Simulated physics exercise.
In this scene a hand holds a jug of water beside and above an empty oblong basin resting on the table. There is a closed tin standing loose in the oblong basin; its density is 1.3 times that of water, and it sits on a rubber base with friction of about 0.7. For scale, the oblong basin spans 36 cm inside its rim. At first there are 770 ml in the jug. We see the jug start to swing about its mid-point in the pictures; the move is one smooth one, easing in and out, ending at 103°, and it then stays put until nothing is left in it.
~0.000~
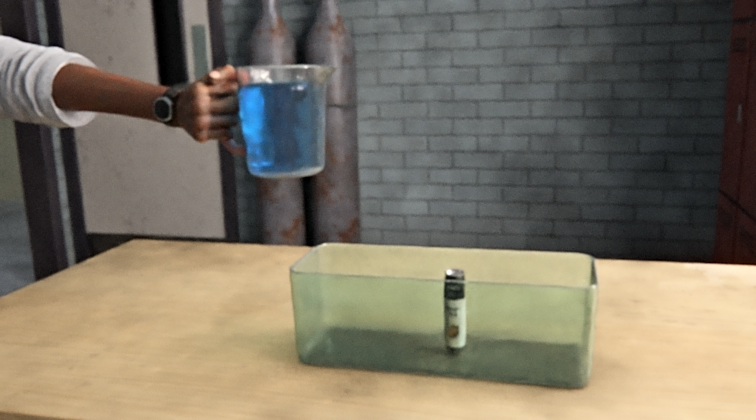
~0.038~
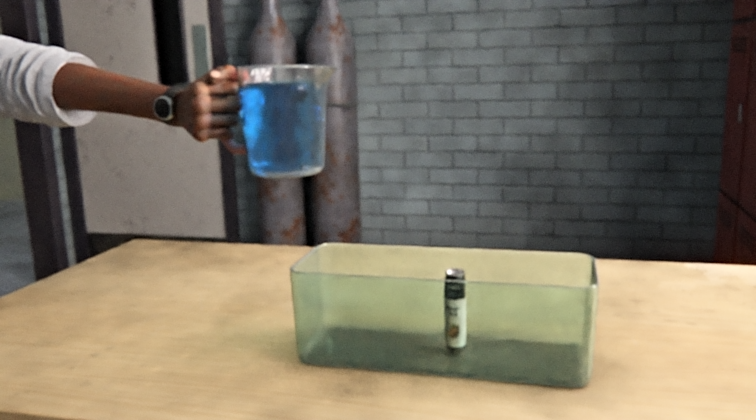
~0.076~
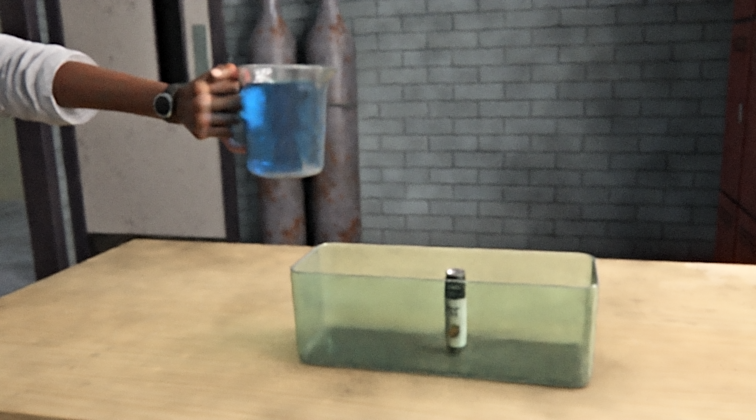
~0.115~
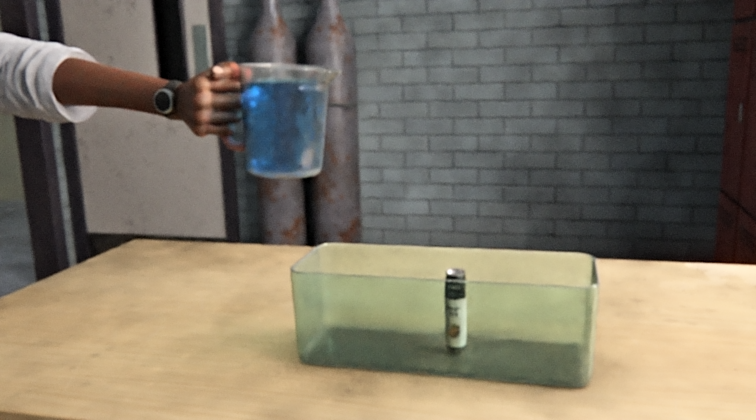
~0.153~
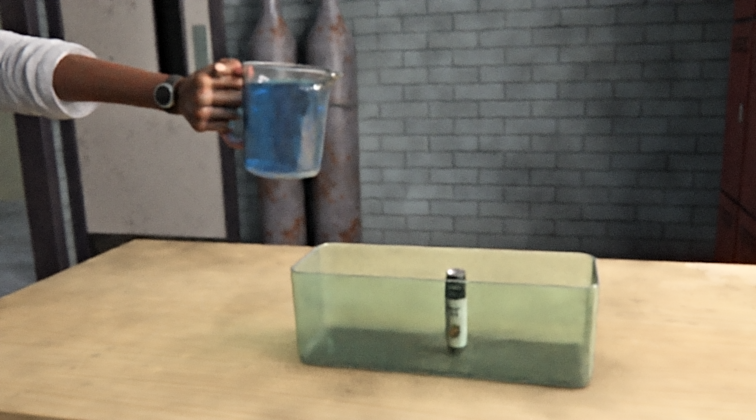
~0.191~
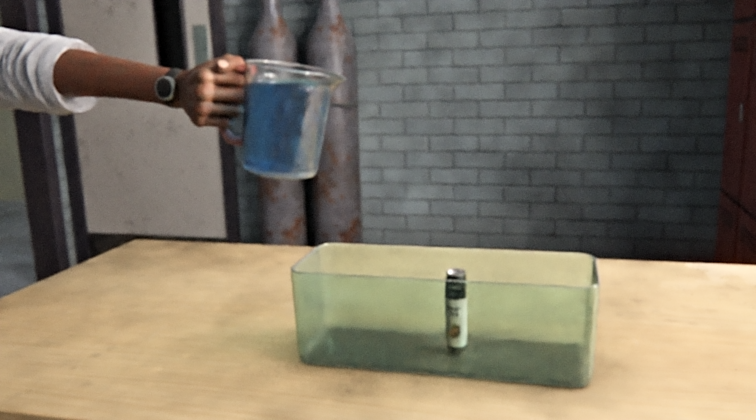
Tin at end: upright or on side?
I expect it will stay vertical.
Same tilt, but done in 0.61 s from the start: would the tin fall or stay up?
In that case the tin stays vertical.
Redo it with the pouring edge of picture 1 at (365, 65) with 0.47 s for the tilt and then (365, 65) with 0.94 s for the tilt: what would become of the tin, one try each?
The tin overturns the first time and overturns the second time.
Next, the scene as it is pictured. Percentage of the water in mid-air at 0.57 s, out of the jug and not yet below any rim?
I'd put it at about 16 percent.
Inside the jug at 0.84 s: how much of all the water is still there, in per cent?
Roughly 30 per cent.
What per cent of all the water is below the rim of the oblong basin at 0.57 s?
I'd estimate some 2 percent of the liquid.
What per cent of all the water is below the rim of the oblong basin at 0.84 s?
Around 44 per cent of the whole.
After 0.57 s the tilt is 68° and 81 per cent is still to pour; the tin stands where it began.
After 0.84 s the tilt is 100° and 31 per cent is still to pour; the tin stands where it began.
After 1.13 s the tilt is 103° and 3 per cent is still to pour; the tin stands where it began.
After 1.44 s the tilt is 103° and 0 per cent is still to pour; the tin stands where it began.
In the end the tin stands where it began.
